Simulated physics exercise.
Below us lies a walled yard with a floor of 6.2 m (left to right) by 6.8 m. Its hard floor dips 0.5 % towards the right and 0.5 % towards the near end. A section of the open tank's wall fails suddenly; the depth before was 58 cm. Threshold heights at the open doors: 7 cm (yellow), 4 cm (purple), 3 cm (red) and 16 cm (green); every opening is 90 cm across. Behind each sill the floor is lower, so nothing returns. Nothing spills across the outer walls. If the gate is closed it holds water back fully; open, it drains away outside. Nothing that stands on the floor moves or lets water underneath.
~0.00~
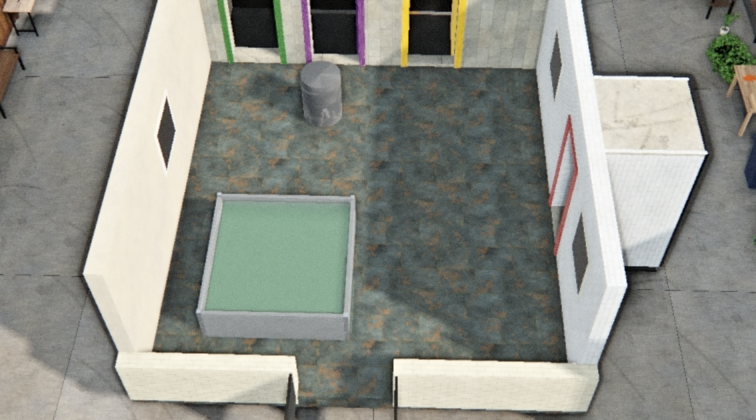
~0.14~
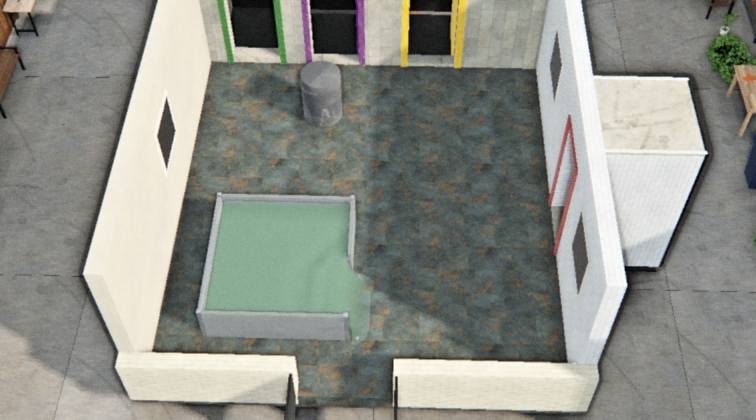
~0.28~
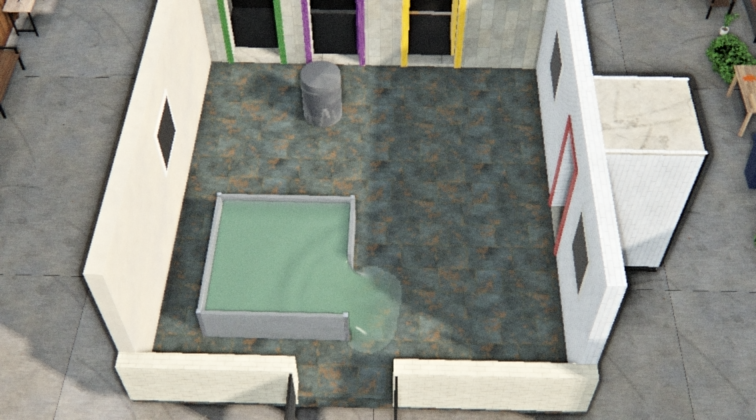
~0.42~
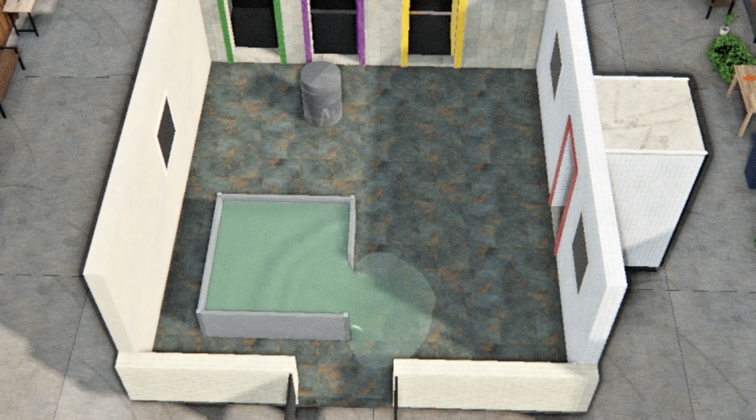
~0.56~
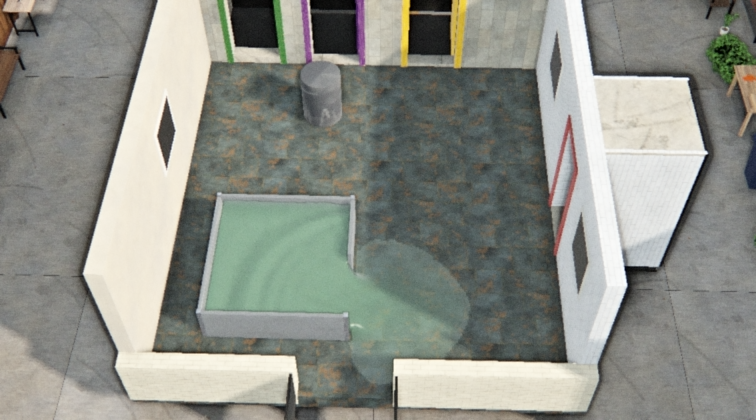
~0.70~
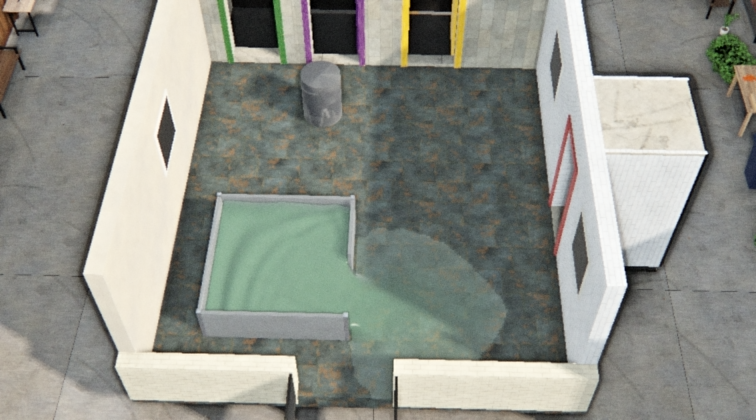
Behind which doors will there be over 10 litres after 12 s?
The water let in: At the yellow door it passes the limit; at the purple door it goes over the limit; at the red door it goes over the limit; at the green door it keeps below the limit.
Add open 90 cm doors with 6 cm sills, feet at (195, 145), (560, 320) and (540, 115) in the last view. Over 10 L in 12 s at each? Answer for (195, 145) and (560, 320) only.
In that order: Under, past it.
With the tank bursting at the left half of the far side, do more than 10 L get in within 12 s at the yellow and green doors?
Against that limit: Yellow not over, green above.
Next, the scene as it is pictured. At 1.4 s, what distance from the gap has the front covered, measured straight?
Roughly 3.4 m.
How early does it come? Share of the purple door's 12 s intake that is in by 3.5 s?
Some 0 per cent by then.
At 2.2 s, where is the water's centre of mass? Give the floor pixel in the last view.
Near (363, 292).
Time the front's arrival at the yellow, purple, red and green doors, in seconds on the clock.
Arrival: Yellow 5.0 s, purple 5.5 s, red 1.6 s, green 6.5 s.
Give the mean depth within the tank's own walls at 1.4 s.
Roughly 43 cm on average.
After 1.4 s water covers 25 % of the floor and is deepest (34 cm) near (358, 319); yellow door not reached, purple door not reached, red door not reached, green door not reached.
After 2.2 s water covers 25 % of the floor and is deepest (45 cm) near (561, 366); yellow door not reached, purple door not reached, red door 12 cm at the sill, 12 L in, green door not reached.
After 3.5 s water covers 30 % of the floor and is deepest (28 cm) near (560, 356); yellow door not reached, purple door not reached, red door 11 cm at the sill, 64 L in, green door not reached.
After 7.0 s water covers 65 % of the floor and is deepest (16 cm) near (559, 345); yellow door 12 cm at the sill, 24 L in, purple door 6 cm at the sill, 0 L in, red door 8 cm at the sill, 136 L in, green door 2 cm at the sill, 0 L in.
After 12.0 s water covers 95 % of the floor and is deepest (10 cm) near (181, 213); yellow door 7 cm at the sill, 40 L in, purple door 7 cm at the sill, 20 L in, red door 6 cm at the sill, 187 L in, green door 6 cm at the sill, 0 L in.
